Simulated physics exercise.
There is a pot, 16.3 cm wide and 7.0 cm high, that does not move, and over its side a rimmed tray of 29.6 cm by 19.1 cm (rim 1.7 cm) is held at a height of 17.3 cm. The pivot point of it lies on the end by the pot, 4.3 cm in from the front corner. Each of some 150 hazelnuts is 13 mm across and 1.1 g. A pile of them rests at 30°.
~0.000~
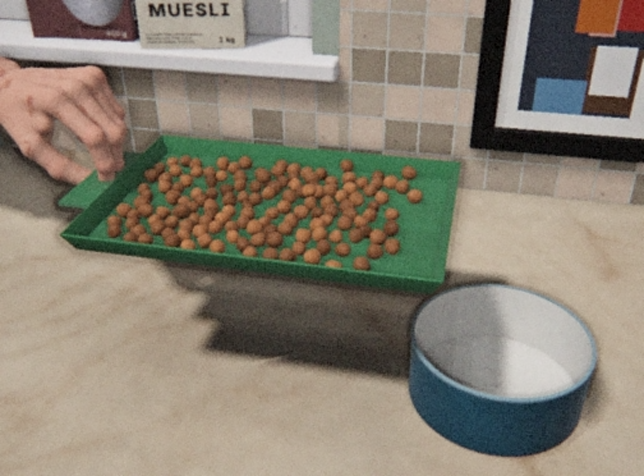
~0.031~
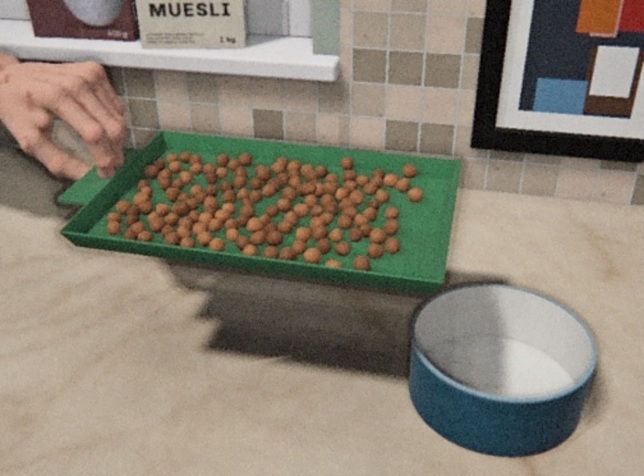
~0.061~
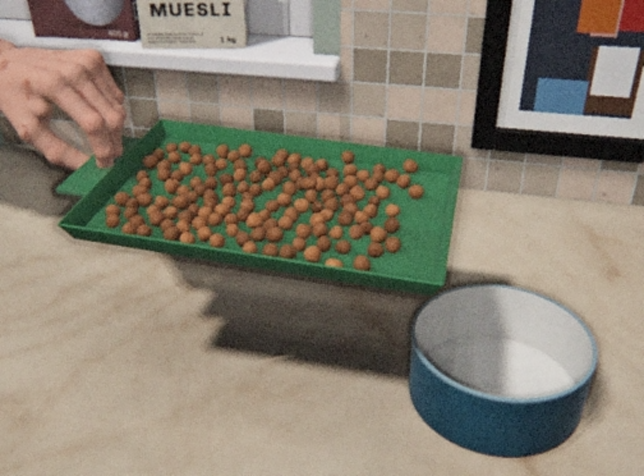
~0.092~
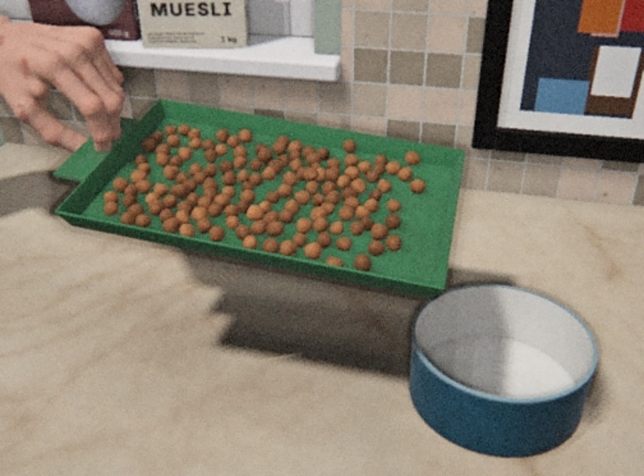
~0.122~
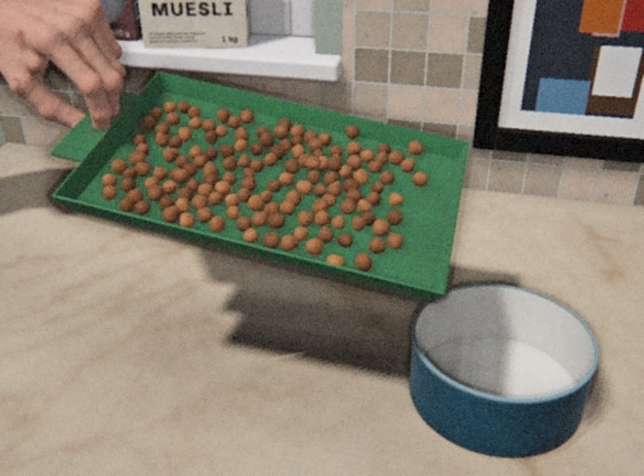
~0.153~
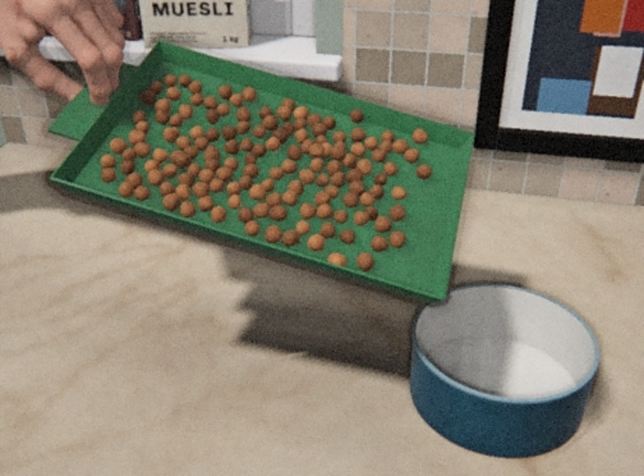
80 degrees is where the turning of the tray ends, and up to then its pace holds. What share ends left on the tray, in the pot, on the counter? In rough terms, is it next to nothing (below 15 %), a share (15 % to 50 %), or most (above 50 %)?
Roughly: Left on the tray: Next to nothing, pot: Next to nothing, counter: Most.
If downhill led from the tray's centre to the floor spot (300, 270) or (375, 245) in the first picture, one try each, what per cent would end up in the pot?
About 0 and 25 per cent.
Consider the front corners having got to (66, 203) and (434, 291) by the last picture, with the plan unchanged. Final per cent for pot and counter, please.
That works out as pot 0 and counter 100.
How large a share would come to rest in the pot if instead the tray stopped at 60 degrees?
Estimated share: About 5 %.
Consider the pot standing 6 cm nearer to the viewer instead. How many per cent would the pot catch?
My estimate: Some 35 per cent.
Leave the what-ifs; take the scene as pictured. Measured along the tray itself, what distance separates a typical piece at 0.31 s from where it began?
It has moved some 2 cm from its start.
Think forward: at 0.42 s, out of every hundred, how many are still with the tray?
I'd put it at roughly 100 per cent.
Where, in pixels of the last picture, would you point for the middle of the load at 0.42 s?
Somewhere about (361, 201) in the last view.
After 0.31 s, tilt 51 degrees; the tray holds 100 %, the pot 0 %.
After 0.42 s, tilt 73 degrees; the tray holds 100 %, the pot 0 %.
Then, at 0.66 s, tilt 80 degrees; the tray holds 0 %, the pot 0 %.
By 1.8 s all is still; tray 0 %, pot 0 %, counter 100 %.
